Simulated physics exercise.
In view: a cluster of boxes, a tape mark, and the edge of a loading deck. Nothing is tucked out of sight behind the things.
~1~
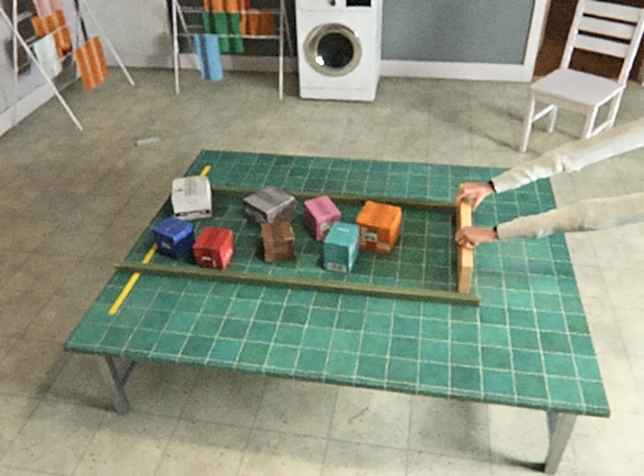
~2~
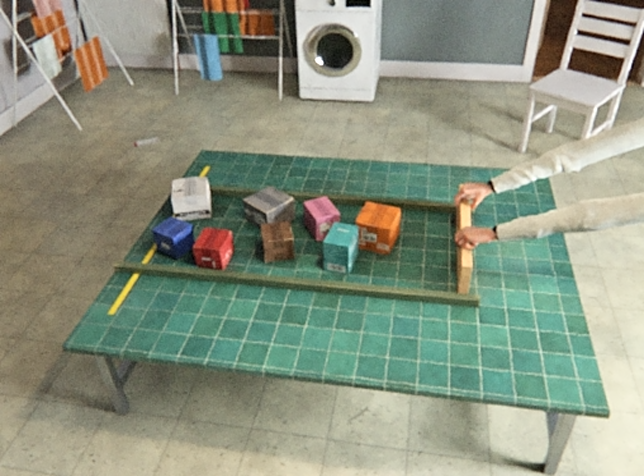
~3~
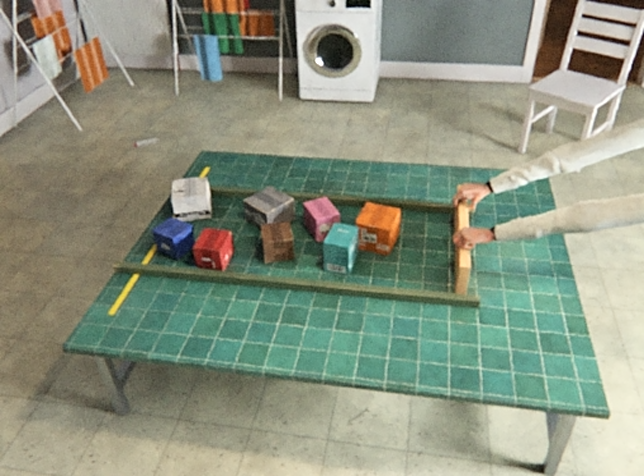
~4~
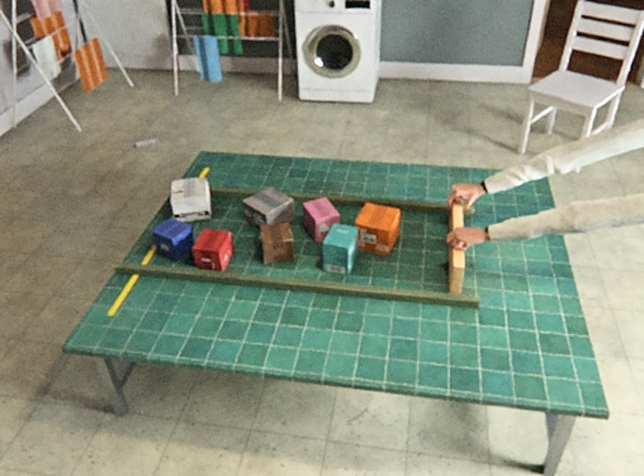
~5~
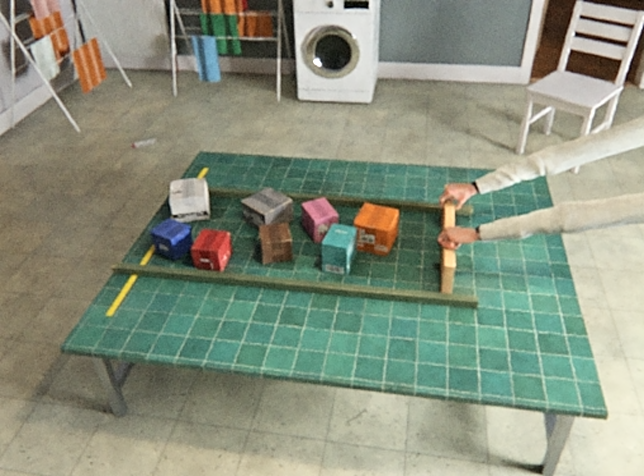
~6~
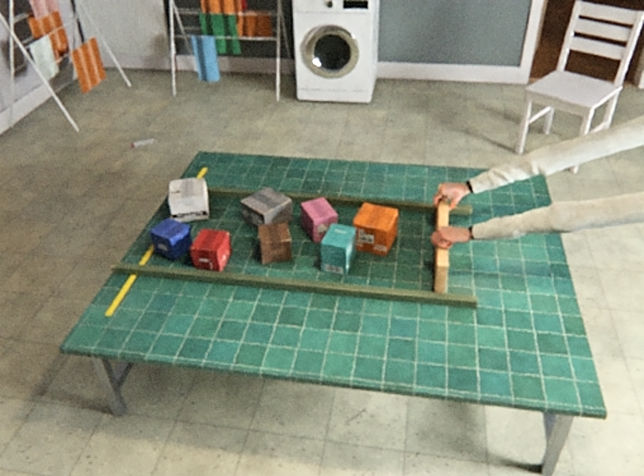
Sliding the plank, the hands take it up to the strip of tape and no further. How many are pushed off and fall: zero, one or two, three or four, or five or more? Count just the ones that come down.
The drop will claim five or more of them.
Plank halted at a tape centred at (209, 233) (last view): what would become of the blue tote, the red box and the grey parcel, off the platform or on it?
Note: Blue tote falls away / red box stays up top / grey parcel falls away.
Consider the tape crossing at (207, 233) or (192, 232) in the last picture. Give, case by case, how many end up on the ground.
Ground tally per try: 3 / 4.
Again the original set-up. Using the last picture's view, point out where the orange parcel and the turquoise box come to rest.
Going in order: First (149, 212), then (138, 233).
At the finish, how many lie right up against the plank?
It's touching 2 at the end.
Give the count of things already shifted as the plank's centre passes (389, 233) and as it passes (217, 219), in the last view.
So 1, and at the other place 8.
Soon after, none off yet; white parcel at rest near (189, 200); blue tote at rest near (172, 239); red box at rest near (211, 250).
After that, none off yet; white parcel displaced a little near (178, 199); blue tote at rest near (172, 239); red box displaced a little near (200, 252).
And then, one off so far; white parcel off the edge near (150, 250); blue tote displaced well along near (132, 229); red box displaced well along near (135, 246).
In the end, the number that fall off is five or more; gone, pink parcel, brown parcel, grey parcel, red box, blue tote and white parcel.
